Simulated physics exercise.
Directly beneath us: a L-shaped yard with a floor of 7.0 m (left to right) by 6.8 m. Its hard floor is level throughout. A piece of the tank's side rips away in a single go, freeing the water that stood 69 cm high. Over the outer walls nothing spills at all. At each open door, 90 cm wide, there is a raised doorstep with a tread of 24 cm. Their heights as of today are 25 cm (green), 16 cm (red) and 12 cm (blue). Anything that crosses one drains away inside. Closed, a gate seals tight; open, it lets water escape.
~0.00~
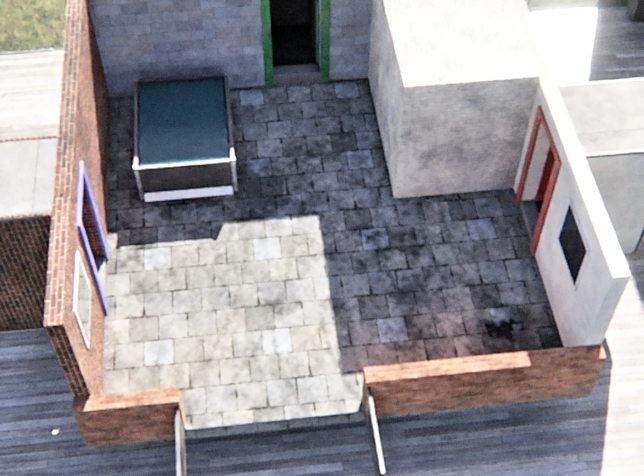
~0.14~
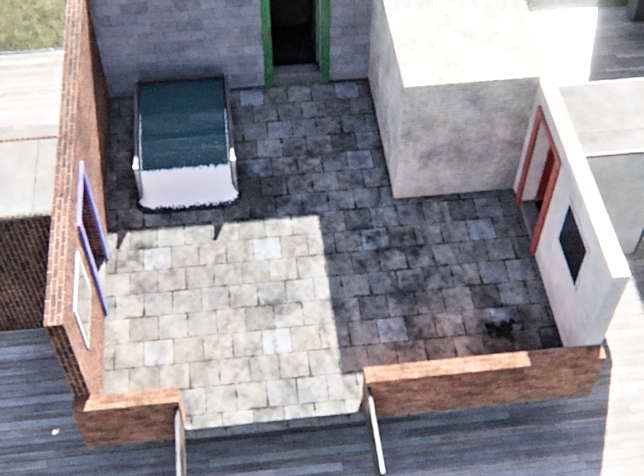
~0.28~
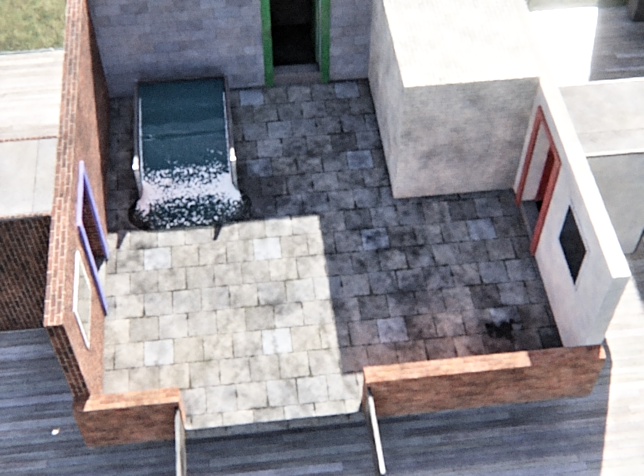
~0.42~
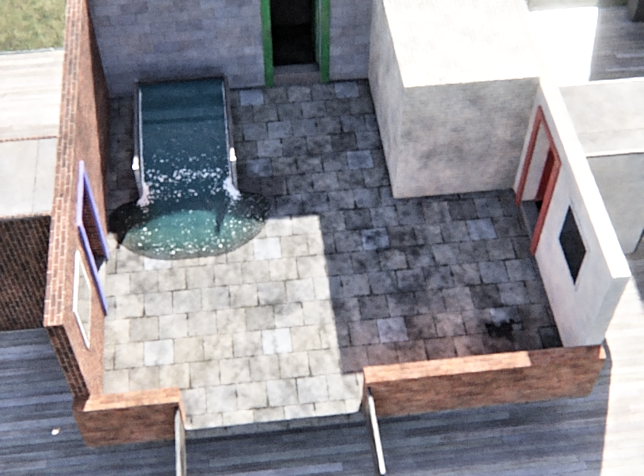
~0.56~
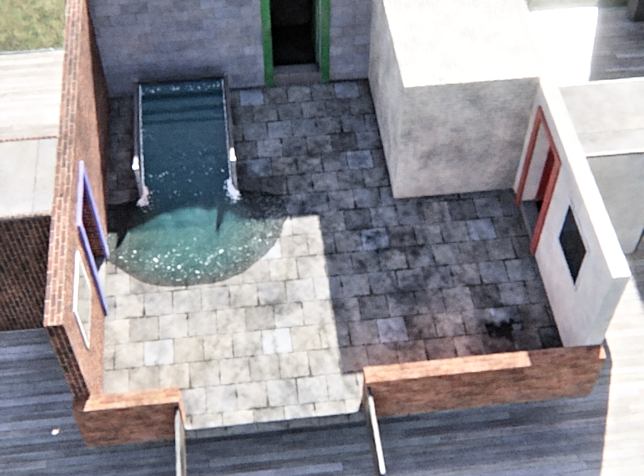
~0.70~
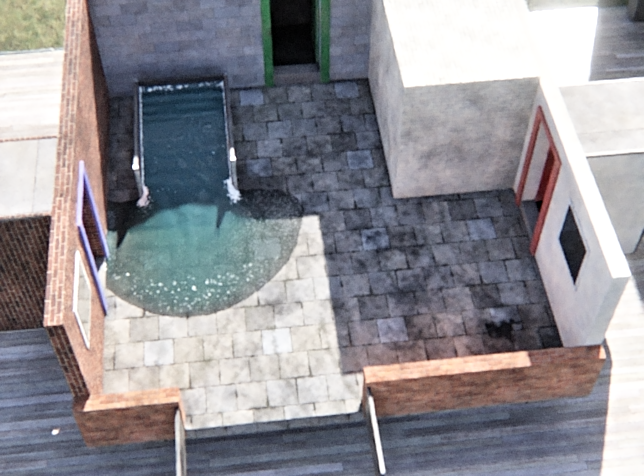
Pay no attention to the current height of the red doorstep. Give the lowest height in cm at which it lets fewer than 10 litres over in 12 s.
Roughly 6 cm.
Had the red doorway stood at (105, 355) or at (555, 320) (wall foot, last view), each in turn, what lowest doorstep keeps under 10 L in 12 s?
In turn: About 15 cm, about 7.5 cm.
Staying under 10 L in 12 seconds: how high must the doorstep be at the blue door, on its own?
The blue door needs around 13.0 cm.
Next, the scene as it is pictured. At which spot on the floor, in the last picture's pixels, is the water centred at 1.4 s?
The water's centre is at about (188, 205).
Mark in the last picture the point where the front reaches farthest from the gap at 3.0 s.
Lab note: Front tip approx. at (493, 382).
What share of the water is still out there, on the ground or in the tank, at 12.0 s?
Remaining share: Around 54 %.
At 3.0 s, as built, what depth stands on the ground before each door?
Green 0, red 0, blue 13 cm.
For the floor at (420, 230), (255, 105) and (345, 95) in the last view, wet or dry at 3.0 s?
In turn: Not reached, not reached, dry.
After 1.4 s water covers 35 % of the floor, deepest (28 cm) near (172, 199); it has not reached the red door.
After 3.0 s water covers 50 % of the floor, deepest (32 cm) near (103, 423); it has not reached the red door.
After 12.0 s water covers 80 % of the floor, deepest (8 cm) near (522, 279); 7 cm at the red door, 0 litres in over its 16 cm doorstep.
At the red door as built, the water arrived by 5.6 s and peaked near 9 cm at 10.8 s.
With a doorstep of 5 cm, 14 litres would have come in within the 12 s; with 6.5 cm, 7 litres. So under 10 litres takes about 6 cm.
